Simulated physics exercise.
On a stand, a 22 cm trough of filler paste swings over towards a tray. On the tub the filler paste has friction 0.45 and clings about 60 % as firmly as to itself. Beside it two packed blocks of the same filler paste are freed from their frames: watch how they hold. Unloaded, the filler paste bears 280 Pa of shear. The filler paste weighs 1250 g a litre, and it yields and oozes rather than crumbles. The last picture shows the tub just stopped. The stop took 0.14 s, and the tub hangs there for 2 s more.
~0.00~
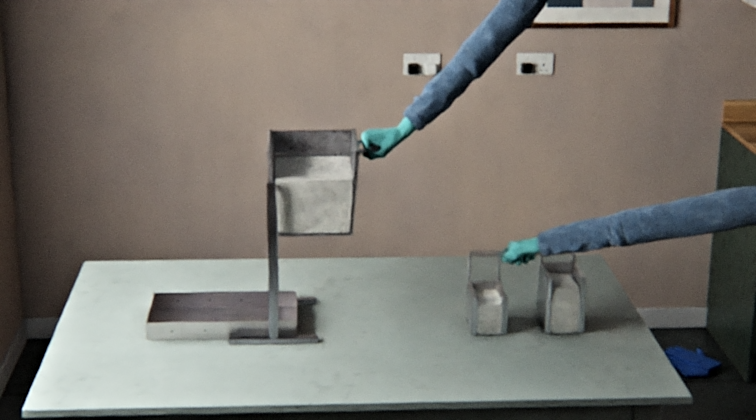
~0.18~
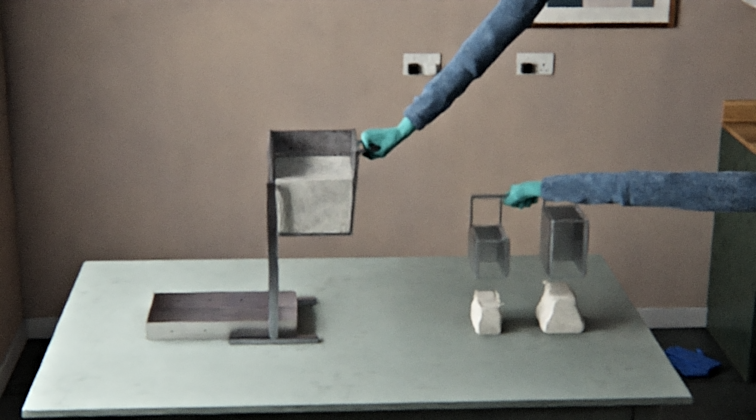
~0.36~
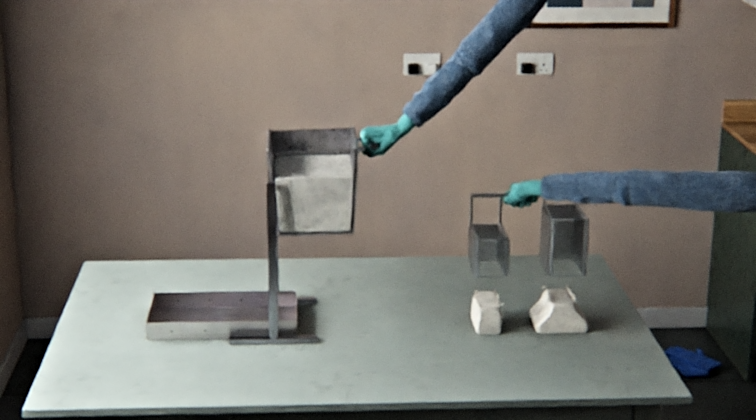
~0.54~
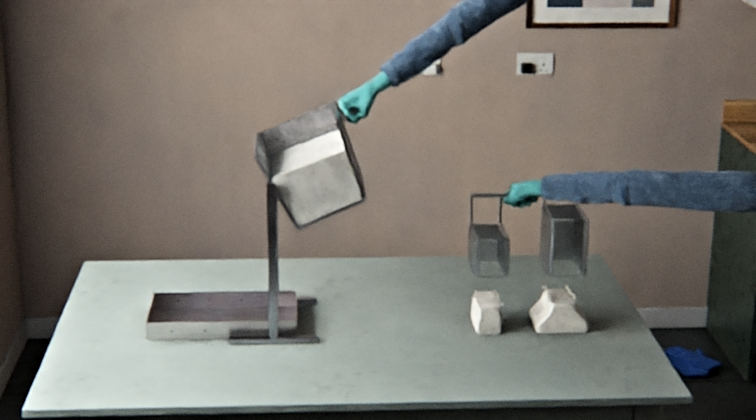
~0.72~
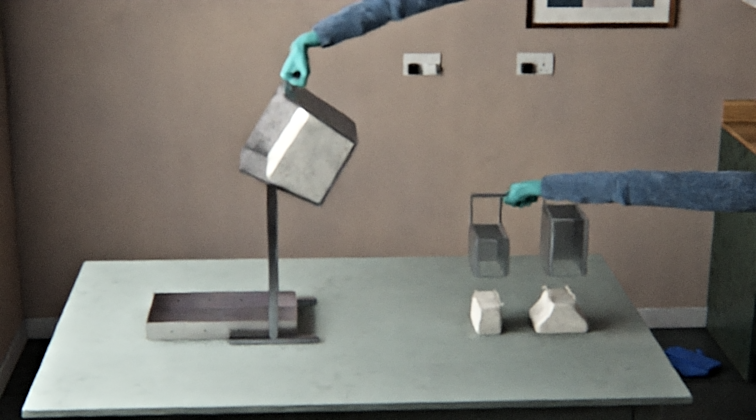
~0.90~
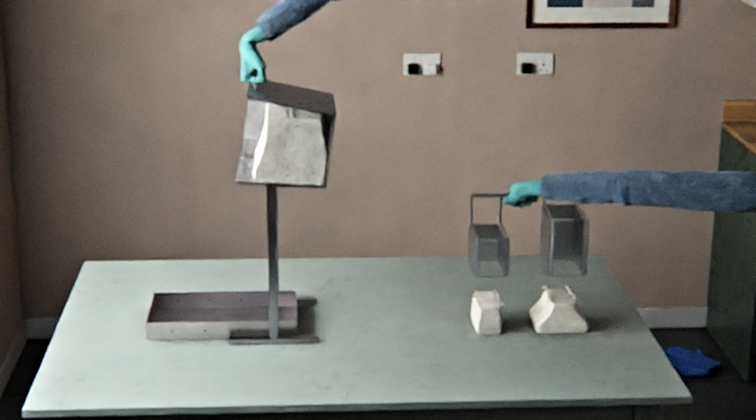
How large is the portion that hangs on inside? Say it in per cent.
Expect roughly 63 %.
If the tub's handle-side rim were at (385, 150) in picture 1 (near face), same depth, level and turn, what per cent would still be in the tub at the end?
Then about 45 %.
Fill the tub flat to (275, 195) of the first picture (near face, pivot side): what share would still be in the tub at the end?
Then about 95 %.
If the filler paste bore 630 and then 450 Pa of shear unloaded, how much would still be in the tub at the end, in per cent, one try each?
In that order: 100 %, 95 %.
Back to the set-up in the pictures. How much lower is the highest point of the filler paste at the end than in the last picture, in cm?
About 9 cm.
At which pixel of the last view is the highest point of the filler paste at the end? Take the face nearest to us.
At about (271, 149).
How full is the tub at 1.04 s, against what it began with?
Near 95 %.
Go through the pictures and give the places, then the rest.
In the first picture, handle-side rim at (356, 152), tilt 0 degrees; highest point of the filler paste at (353, 178); test blocks 8.7 cm, 13 cm high (left to right).
In the second picture, handle-side rim at (356, 152), tilt 0 degrees; highest point of the filler paste at (353, 178); test blocks 8.4 cm, 11 cm high (left to right).
In the third picture, handle-side rim at (355, 150), tilt 2 degrees; highest point of the filler paste at (347, 177); test blocks 8.3 cm, 9.2 cm high (left to right).
In the fourth picture, handle-side rim at (335, 122), tilt 23 degrees; highest point of the filler paste at (341, 151); test blocks 8.3 cm, 9.2 cm high (left to right).
In the fifth picture, handle-side rim at (284, 97), tilt 60 degrees; highest point of the filler paste at (307, 117); test blocks 8.3 cm, 9.2 cm high (left to right).
In the sixth picture, handle-side rim at (248, 99), tilt 82 degrees; highest point of the filler paste at (268, 117); test blocks 8.3 cm, 9.2 cm high (left to right).
By 1.04 s, the tub is at 82 degrees and holds 95 %.
By 1.21 s, the tub is at 82 degrees and holds 72 %.
By 1.38 s, the tub is at 82 degrees and holds 63 %.
By 1.55 s, the tub is at 82 degrees and holds 63 %.
By 2.90 s, at the end, the tub is at 82 degrees and holds 63 %.
